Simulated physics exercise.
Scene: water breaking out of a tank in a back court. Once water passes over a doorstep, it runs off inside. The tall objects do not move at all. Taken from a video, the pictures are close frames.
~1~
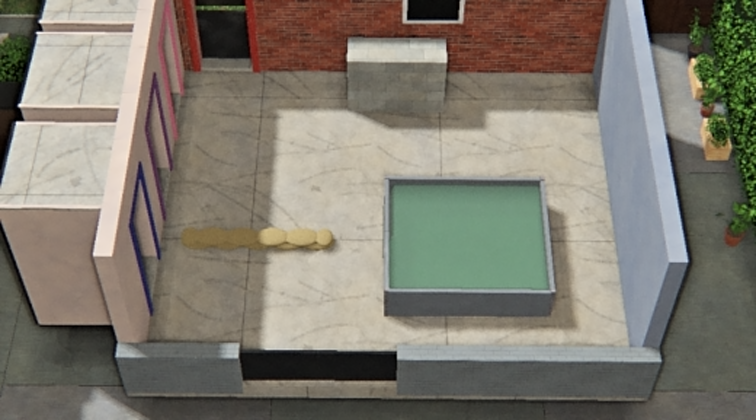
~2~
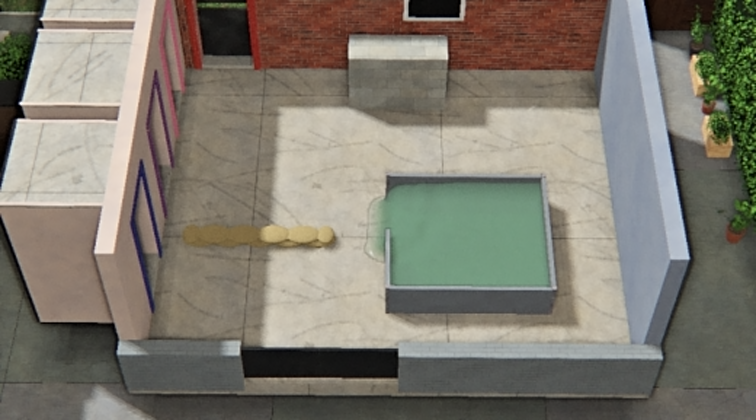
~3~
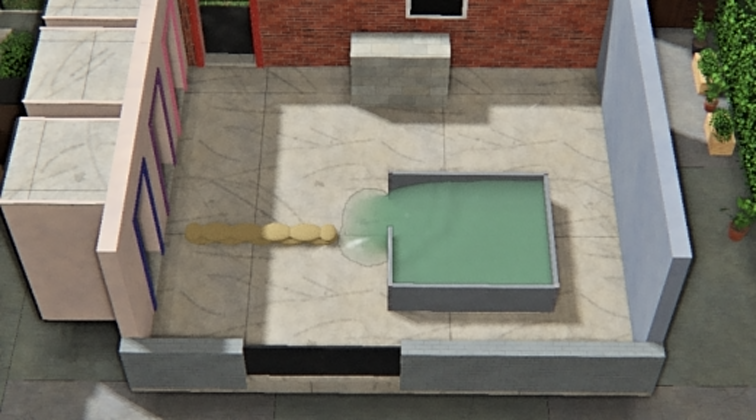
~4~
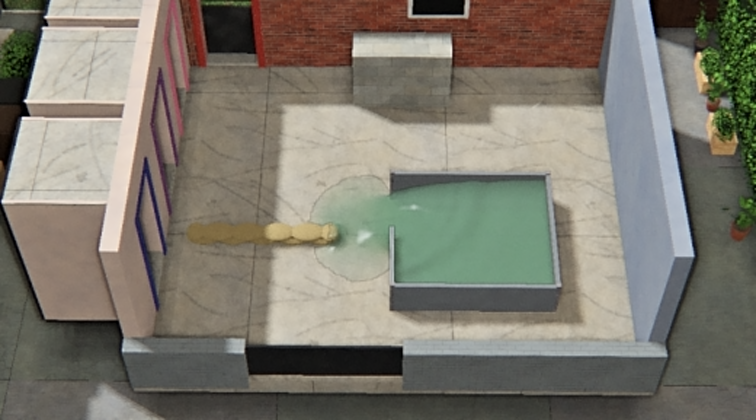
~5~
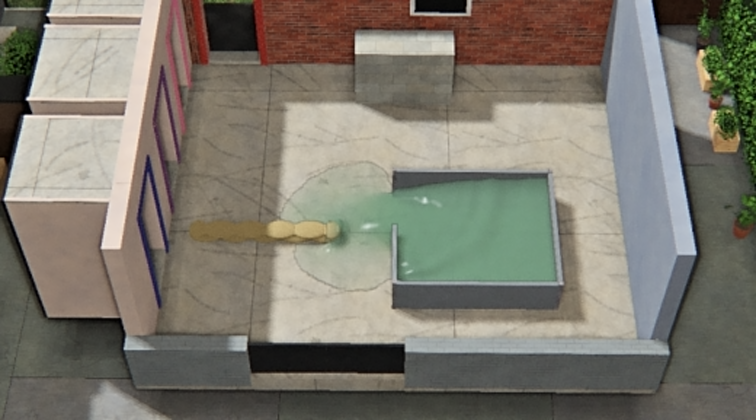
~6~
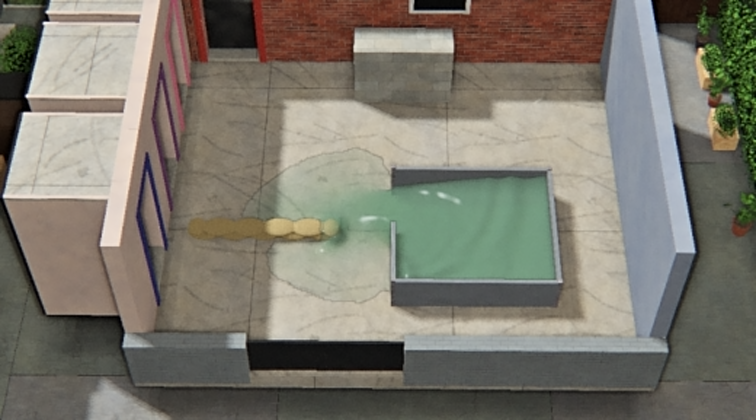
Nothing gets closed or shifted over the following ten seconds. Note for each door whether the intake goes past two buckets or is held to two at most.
Blue door: Within the cap. Pink door: Over the cap. Red door: Over the cap. Purple door: Over the cap.
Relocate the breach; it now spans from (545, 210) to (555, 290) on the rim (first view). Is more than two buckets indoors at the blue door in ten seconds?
Result - blue door: Within bounds.
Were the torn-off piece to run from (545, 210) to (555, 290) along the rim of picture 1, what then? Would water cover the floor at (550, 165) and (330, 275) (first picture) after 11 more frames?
Taking them in turn: Swamped and untouched.
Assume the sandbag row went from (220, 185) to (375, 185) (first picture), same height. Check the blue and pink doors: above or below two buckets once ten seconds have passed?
Check: Blue door exceeds the limit; pink door remains short.
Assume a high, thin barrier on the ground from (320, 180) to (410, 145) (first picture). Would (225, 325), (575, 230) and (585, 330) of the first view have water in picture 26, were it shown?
Taking the points in turn, they are inundated, high and dry and high and dry.
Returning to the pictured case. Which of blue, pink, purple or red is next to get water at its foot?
The one in purple.
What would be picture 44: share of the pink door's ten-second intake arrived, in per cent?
Roughly 75 percent.
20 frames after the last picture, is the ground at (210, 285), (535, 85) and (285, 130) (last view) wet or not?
Result, in the order given: Wetted / not wetted / wetted.
A moment on, water covers 25 % of the floor; the blue door not reached, the pink door not reached, the red door not reached, the purple door wet at the sill, nothing in.
Next, water covers 45 % of the floor; the blue door wet at the sill, nothing in, the pink door under two buckets in, the red door not reached, the purple door over two buckets in.
Then, water covers 45 % of the floor; the blue door wet at the sill, nothing in, the pink door over two buckets in, the red door over two buckets in, the purple door far over two buckets in.
Later, water covers 60 % of the floor; the blue door wet at the sill, nothing in, the pink door far over two buckets in, the red door far over two buckets in, the purple door far over two buckets in.
In the end, water covers 80 % of the floor; the blue door wet at the sill, nothing in, the pink door far over two buckets in, the red door far over two buckets in, the purple door far over two buckets in.
